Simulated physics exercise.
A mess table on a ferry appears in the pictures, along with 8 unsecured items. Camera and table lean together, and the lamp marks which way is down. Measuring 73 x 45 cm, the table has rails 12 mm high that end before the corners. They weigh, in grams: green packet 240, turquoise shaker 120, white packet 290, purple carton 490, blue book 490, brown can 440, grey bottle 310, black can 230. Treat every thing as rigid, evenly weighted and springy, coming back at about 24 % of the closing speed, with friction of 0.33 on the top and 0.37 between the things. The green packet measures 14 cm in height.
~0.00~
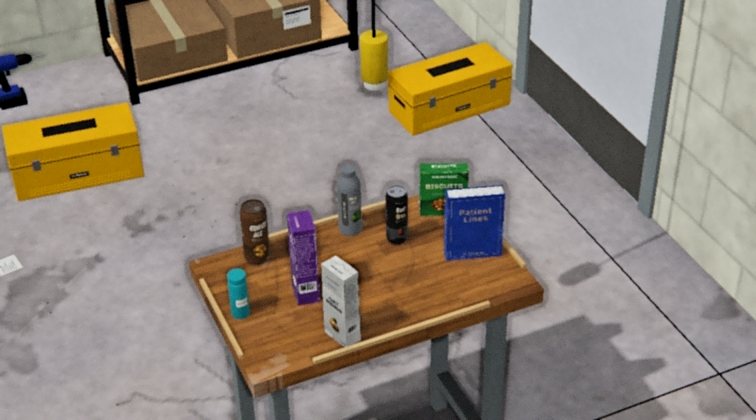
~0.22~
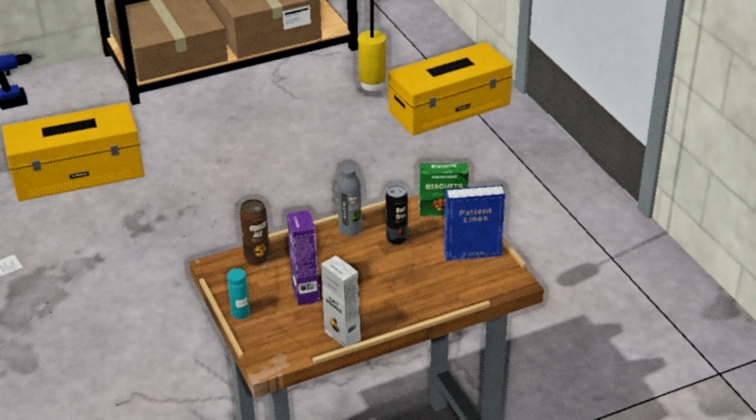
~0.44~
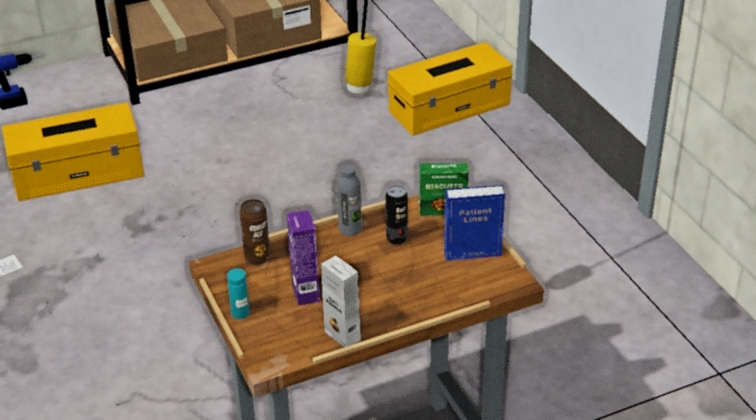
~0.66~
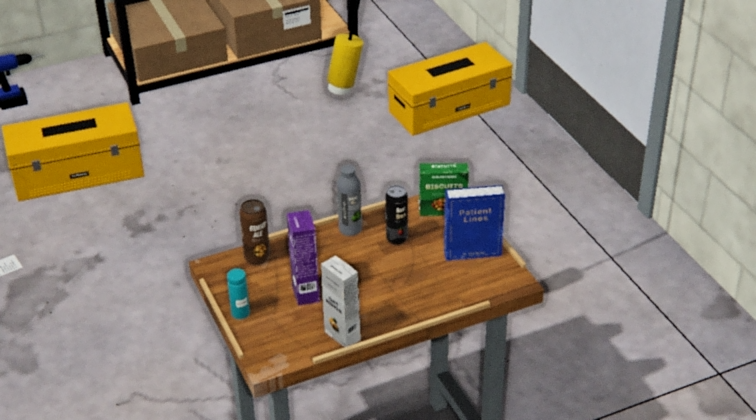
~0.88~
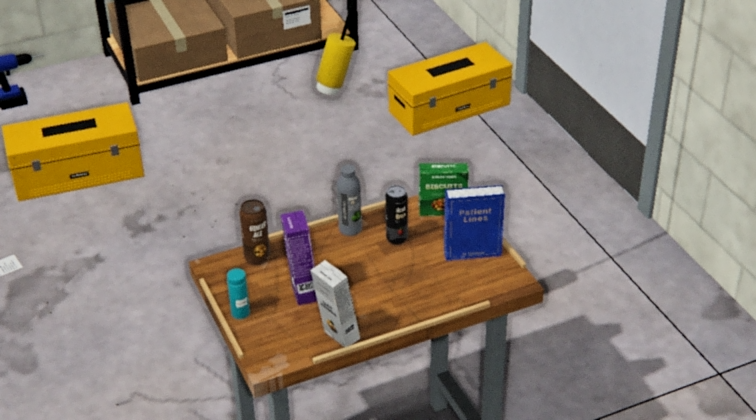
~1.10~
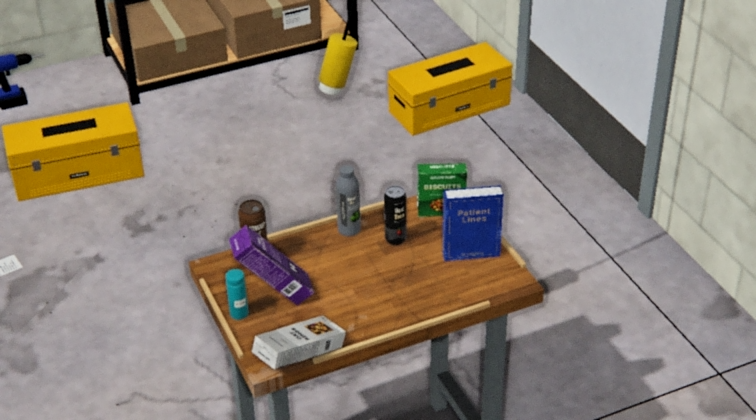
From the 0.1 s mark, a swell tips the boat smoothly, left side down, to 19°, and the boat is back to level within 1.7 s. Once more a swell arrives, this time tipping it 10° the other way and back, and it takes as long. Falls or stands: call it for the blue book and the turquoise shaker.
Blue book: Stands; turquoise shaker: Falls.
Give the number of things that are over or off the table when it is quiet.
Total: 3.
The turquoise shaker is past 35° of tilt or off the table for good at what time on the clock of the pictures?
1.2 s, roughly.
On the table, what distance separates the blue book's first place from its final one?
Displacement: Approx. 1 cm.
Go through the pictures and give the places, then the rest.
The first picture shows boat level; blue book (474, 223); turquoise shaker (239, 294).
The second picture shows floor tilted 1°, left side down; purple carton (304, 259); brown can (255, 233).
The third picture shows floor tilted 7°, left side down; grey bottle (349, 199); black can (397, 215).
The fourth picture shows floor tilted 14°, left side down; green packet (444, 189); white packet (341, 303).
The fifth picture shows floor tilted 19°, left side down; white packet (336, 305) tipped 8° from how it sat; purple carton (300, 259) tipped 4° from how it sat.
The sixth picture shows floor tilted 18°, left side down; blue book (473, 224); turquoise shaker (237, 294).
After 1.30 s, floor tilted 12°, left side down; turquoise shaker now off the table; white packet on its side; purple carton on its side.
After 1.60 s, floor tilted 2°, left side down; white packet and purple carton now off the table.
After 1.80 s, boat level.
After 2.10 s, floor tilted 3°, right side down.
At rest (4.0 s), off the table and tipped over, turquoise shaker, white packet and purple carton; the other 5 in place, give or take 5 cm. Seen from the same camera at the end, blue book near (472, 224).
